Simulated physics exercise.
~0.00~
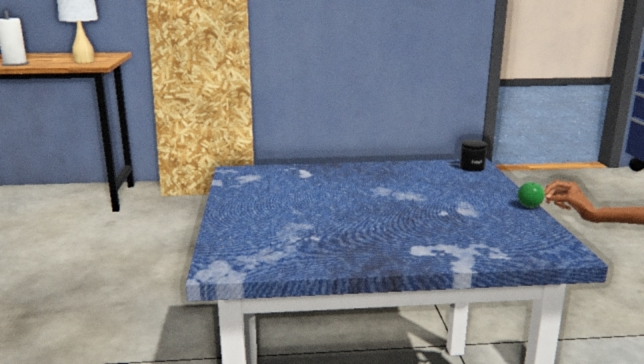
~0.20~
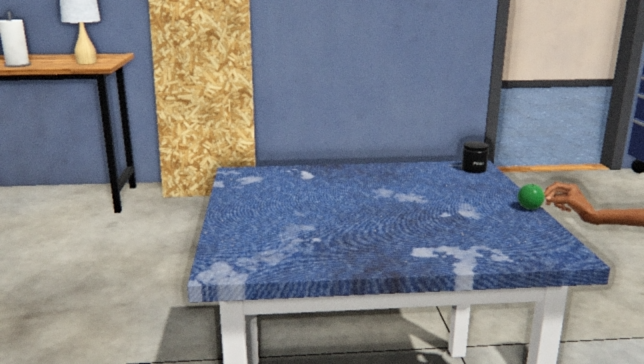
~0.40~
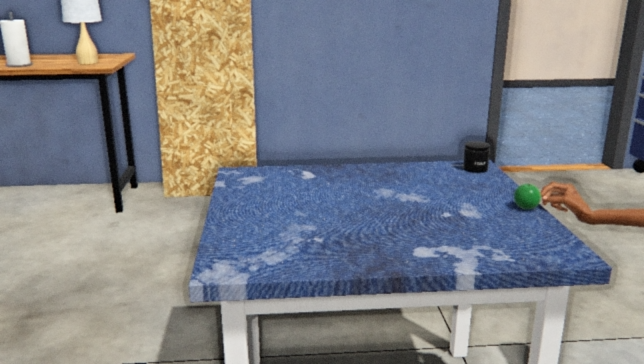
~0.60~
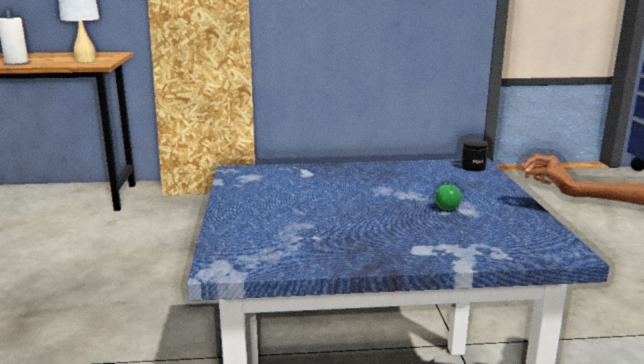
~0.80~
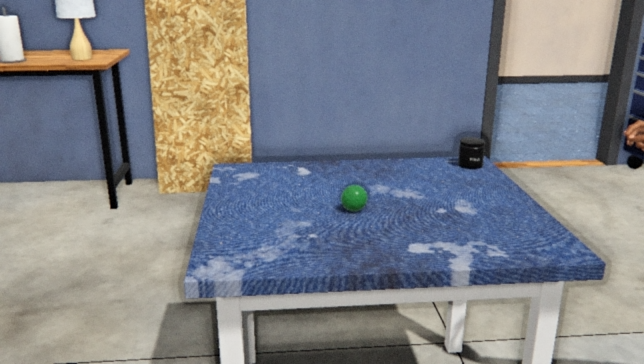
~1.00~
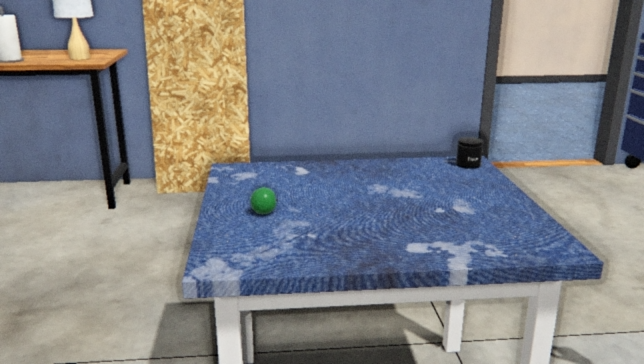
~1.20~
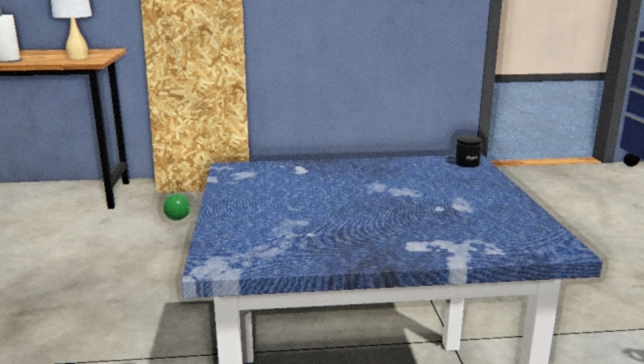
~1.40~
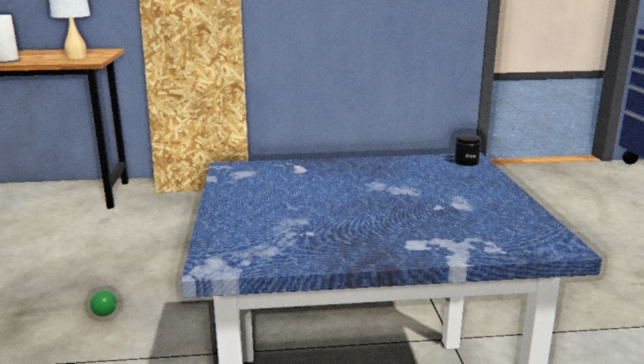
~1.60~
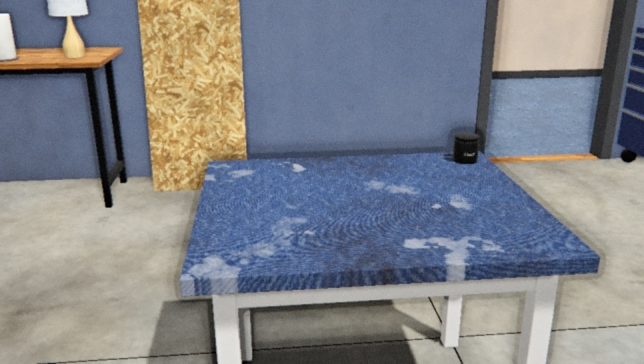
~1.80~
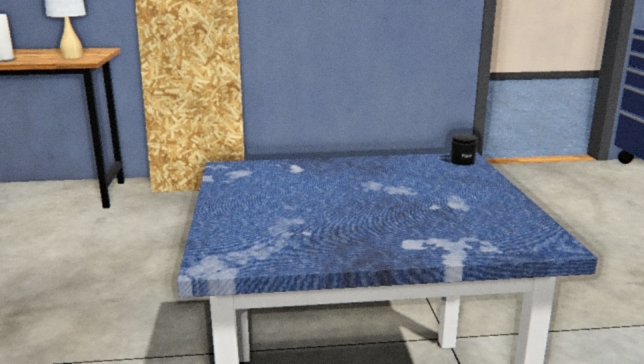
A green apple was pushed from the right side of a blue table by a hand that let go and drew back, then it travelled left past a still black jar, dropped off the left edge and went out of sight.
